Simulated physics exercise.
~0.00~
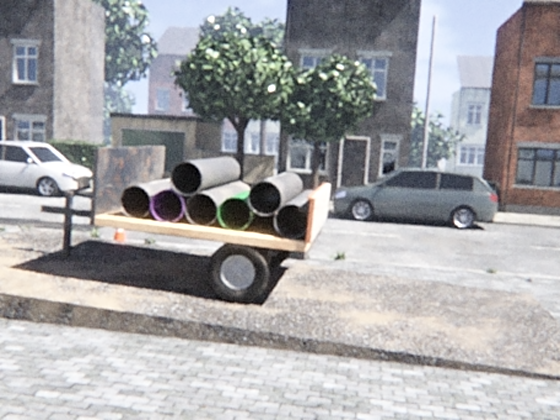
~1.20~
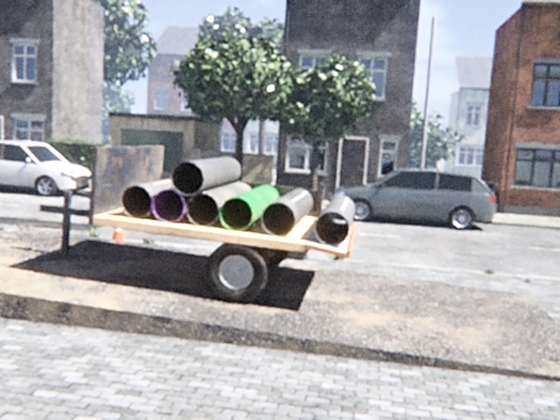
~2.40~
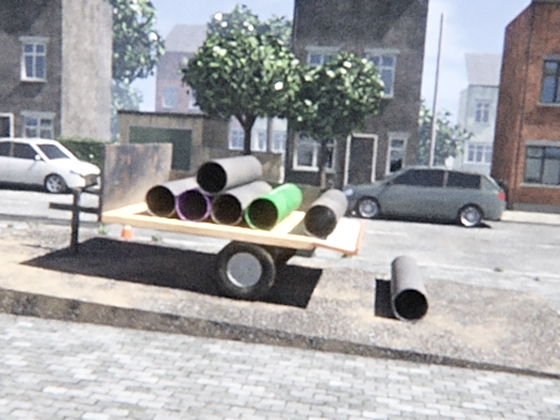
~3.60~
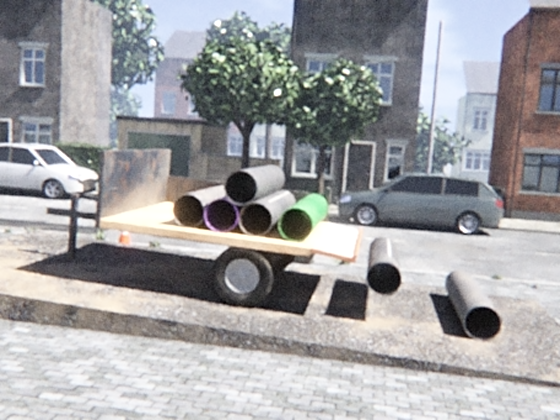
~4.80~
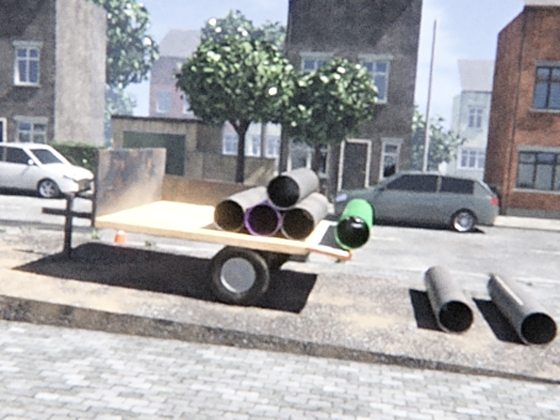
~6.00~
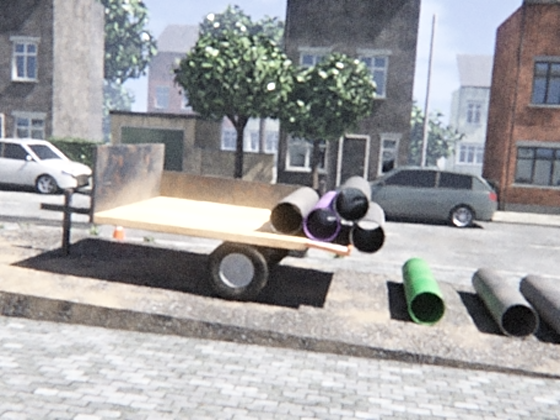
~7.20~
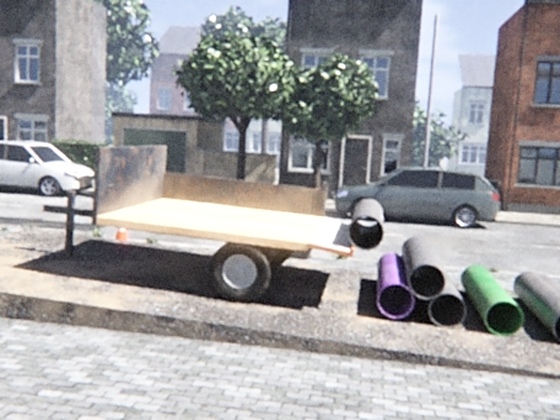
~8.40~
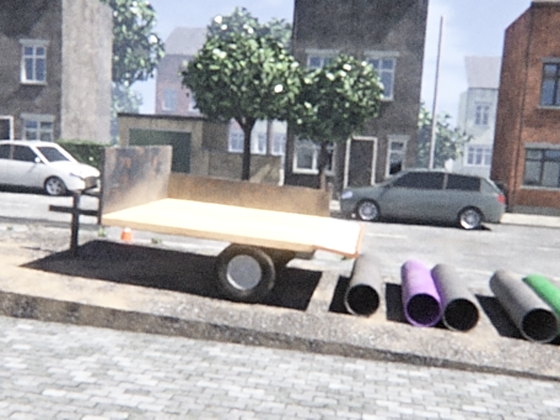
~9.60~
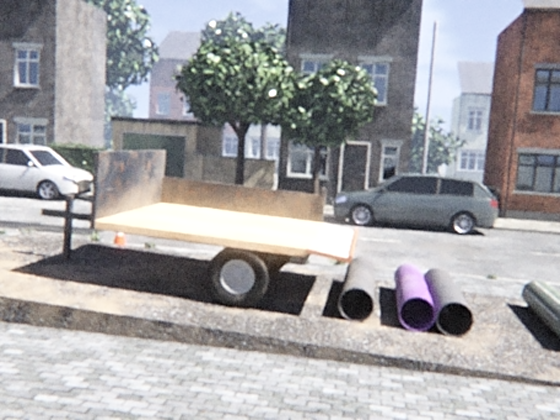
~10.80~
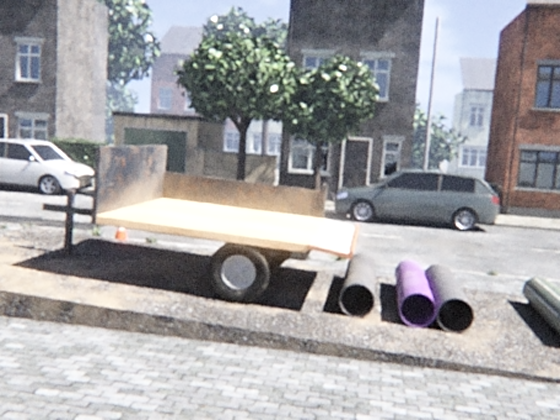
The clip shows a flat trailer stacked with hollow pipes, mostly dark with one purple and one green, as its tailgate drops at the right end. The pipes roll right and fall off, the green before the purple, until the bed is empty and they lie still on the ground.
